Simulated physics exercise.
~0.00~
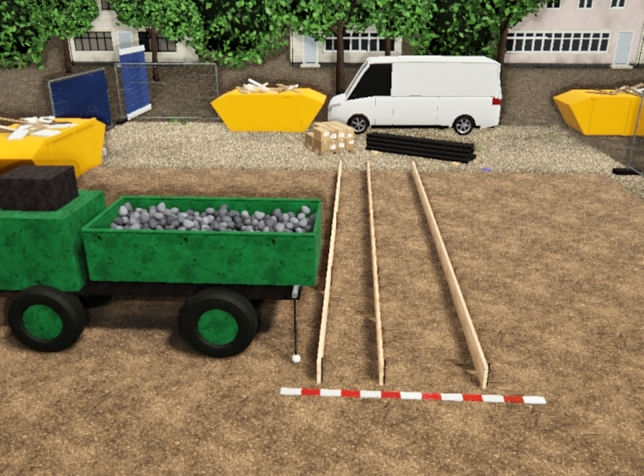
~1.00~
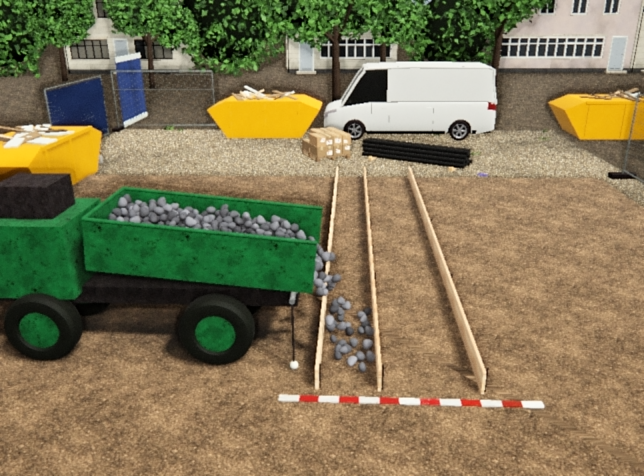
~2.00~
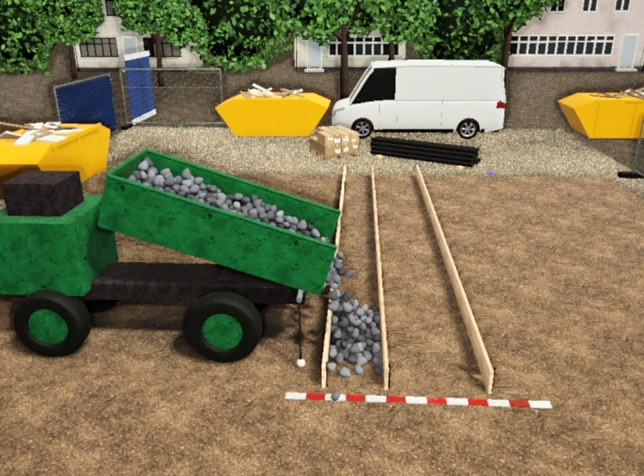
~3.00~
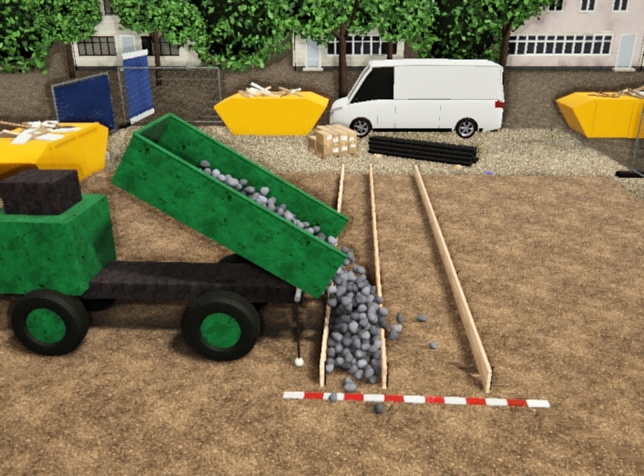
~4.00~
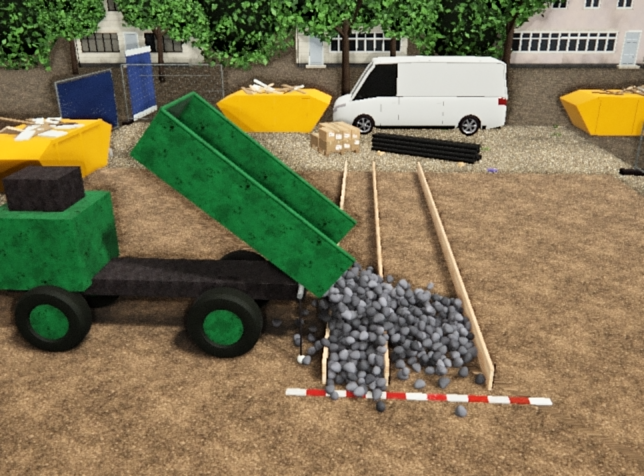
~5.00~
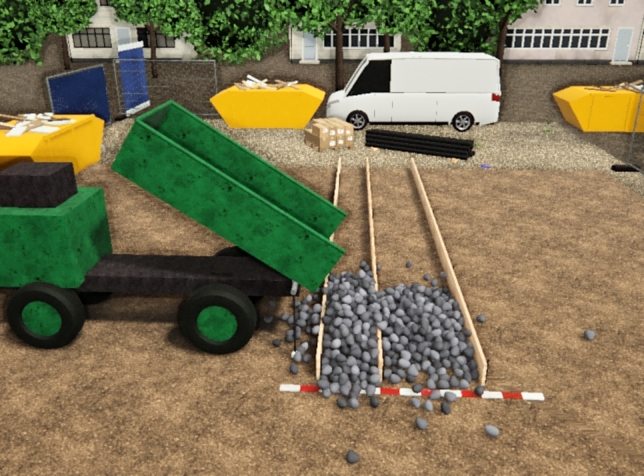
A green tipper truck loaded with grey cobbles stands at the left of a brown dirt yard, seen from slightly above and from the side. Three wooden boards run away from the viewer behind a red-and-white striped staff, with yellow skips, a white van and trees beyond. The truck's body tilts up and stones begin dropping between the two nearer boards. As it steepens, they pile up there, then spill over the middle board. The emptied body rocks a little, still raised, and the cobbles lie heaped across both bays, with several strays scattered around.
